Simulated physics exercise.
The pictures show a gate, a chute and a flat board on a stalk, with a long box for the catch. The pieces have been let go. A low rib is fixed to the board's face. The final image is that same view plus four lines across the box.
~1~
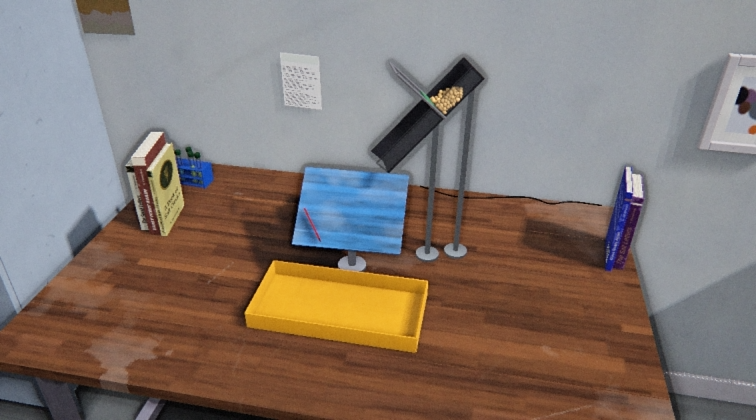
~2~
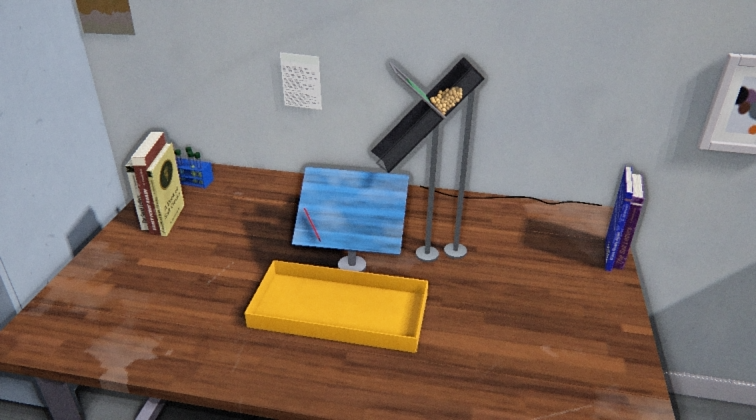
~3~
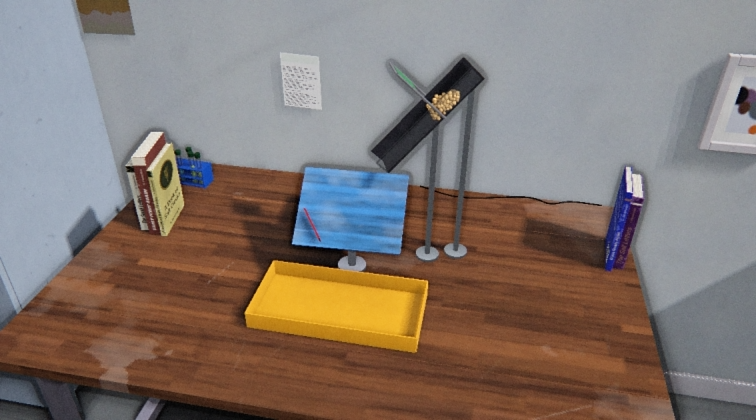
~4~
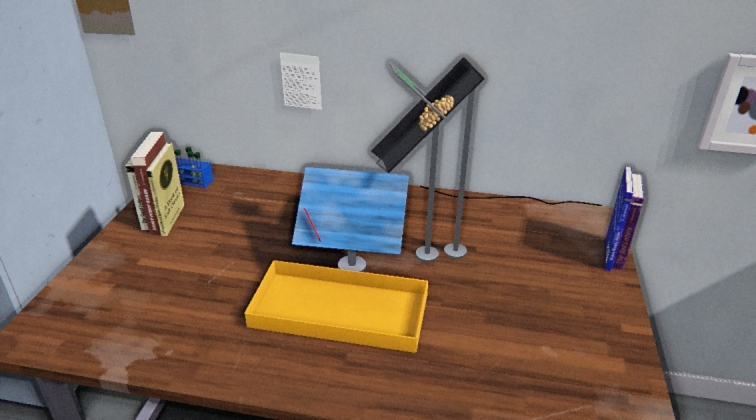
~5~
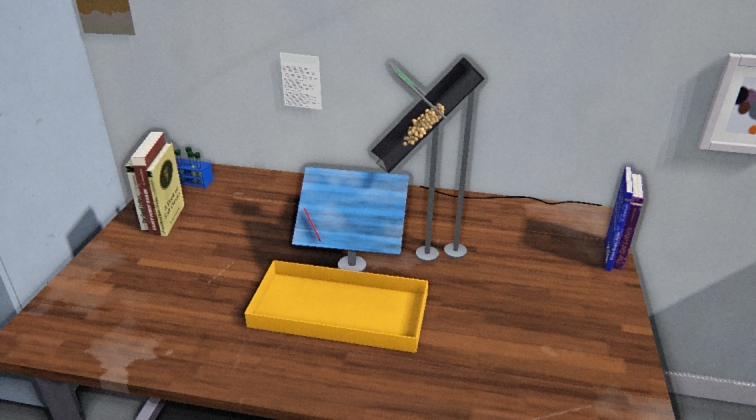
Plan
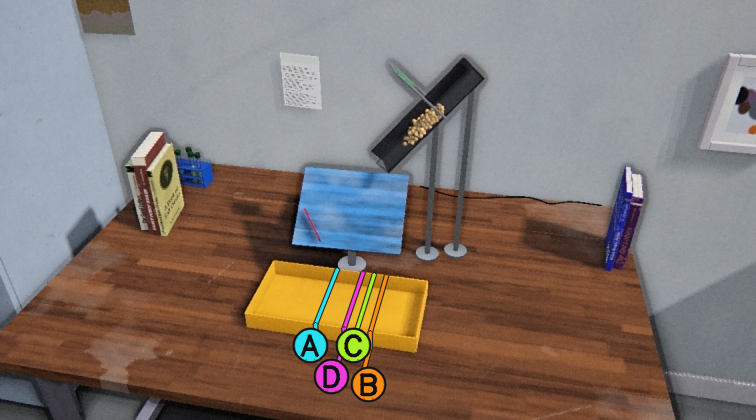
A clump of small tan pieces slid down and leftward along a dark, slanted chute past a raised gate, spreading out as it went, while the tilted blue board and empty yellow box below stayed still.
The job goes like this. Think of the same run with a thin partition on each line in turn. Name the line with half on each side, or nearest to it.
A works best here.
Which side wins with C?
More lands on the left.
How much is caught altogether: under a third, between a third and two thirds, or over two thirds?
It is over two thirds.
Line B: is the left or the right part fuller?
More lands on the left.
On the marked copy, line A crosses the front rim at (315, 323); line B crosses the front rim at (370, 332); line C crosses the front rim at (356, 329); line D crosses the front rim at (344, 328).
Choosing A, of what is caught, about two thirds on the left of the divider, about a third on the right.
Choosing B, of what is caught, all on the left of the divider, none on the right.
Choosing C, of what is caught, all on the left of the divider, none on the right.
Choosing D, of what is caught, nearly all on the left of the divider, a stray few on the right.
